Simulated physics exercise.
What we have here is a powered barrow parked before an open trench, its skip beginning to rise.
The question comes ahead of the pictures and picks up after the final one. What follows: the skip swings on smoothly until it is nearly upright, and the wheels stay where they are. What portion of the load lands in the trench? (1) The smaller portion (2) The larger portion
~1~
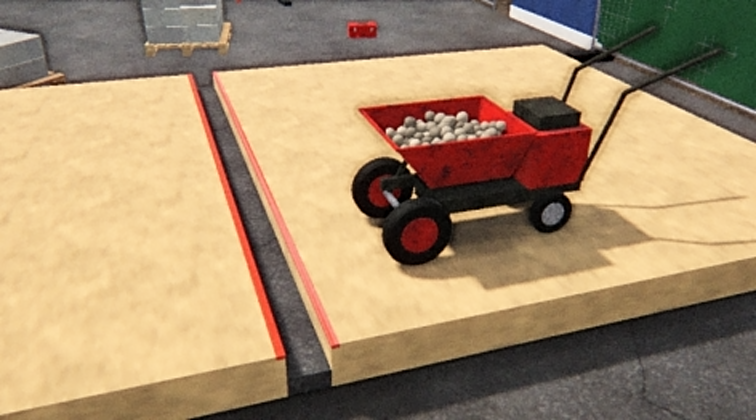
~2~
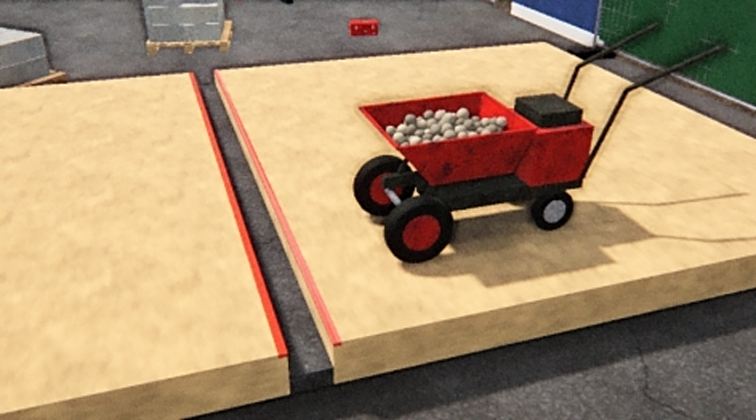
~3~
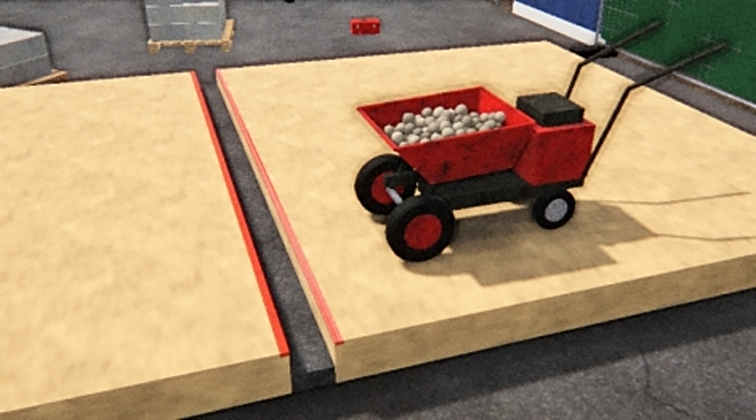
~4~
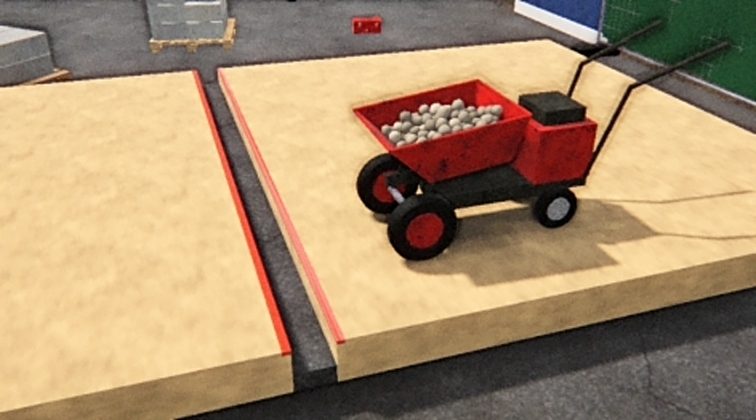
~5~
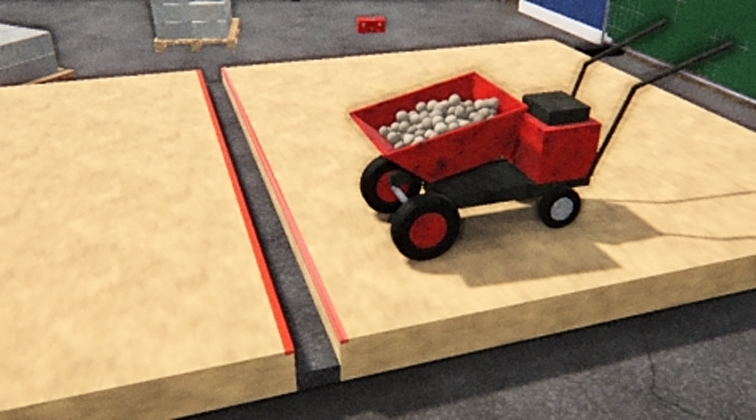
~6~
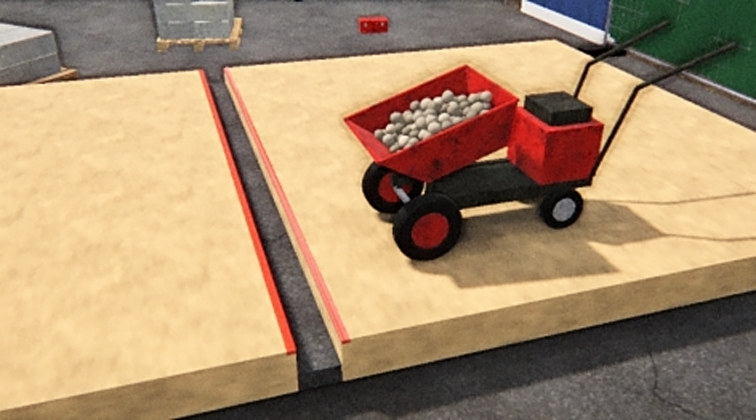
The larger portion.
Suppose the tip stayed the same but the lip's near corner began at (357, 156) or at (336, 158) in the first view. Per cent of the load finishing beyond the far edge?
In turn 60 and 90 in a hundred.
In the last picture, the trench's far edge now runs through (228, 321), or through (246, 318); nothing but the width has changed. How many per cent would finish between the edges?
Result, try 1: 100 in a hundred; try 2: 100 in a hundred.
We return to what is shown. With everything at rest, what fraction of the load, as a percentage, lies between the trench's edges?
It works out to roughly 75 percent of the load.
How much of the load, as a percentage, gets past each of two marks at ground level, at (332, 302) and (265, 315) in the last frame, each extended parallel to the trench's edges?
Roughly 90 per cent, then roughly 0 per cent.
Just after the last frame, skip tipped steeply; every one in the skip.
A moment on, skip tipped right over; the larger part in the skip; about a tenth short of the trench; about a tenth in or heaped over the trench; just a few falling.
Further on, skip tipped right over; about a tenth in the skip; about a tenth short of the trench; roughly two thirds in or heaped over the trench; about a tenth beyond it.
When it is over, skip tipped right over; roughly a quarter short of the trench; the larger part in or heaped over the trench; about a tenth beyond it.
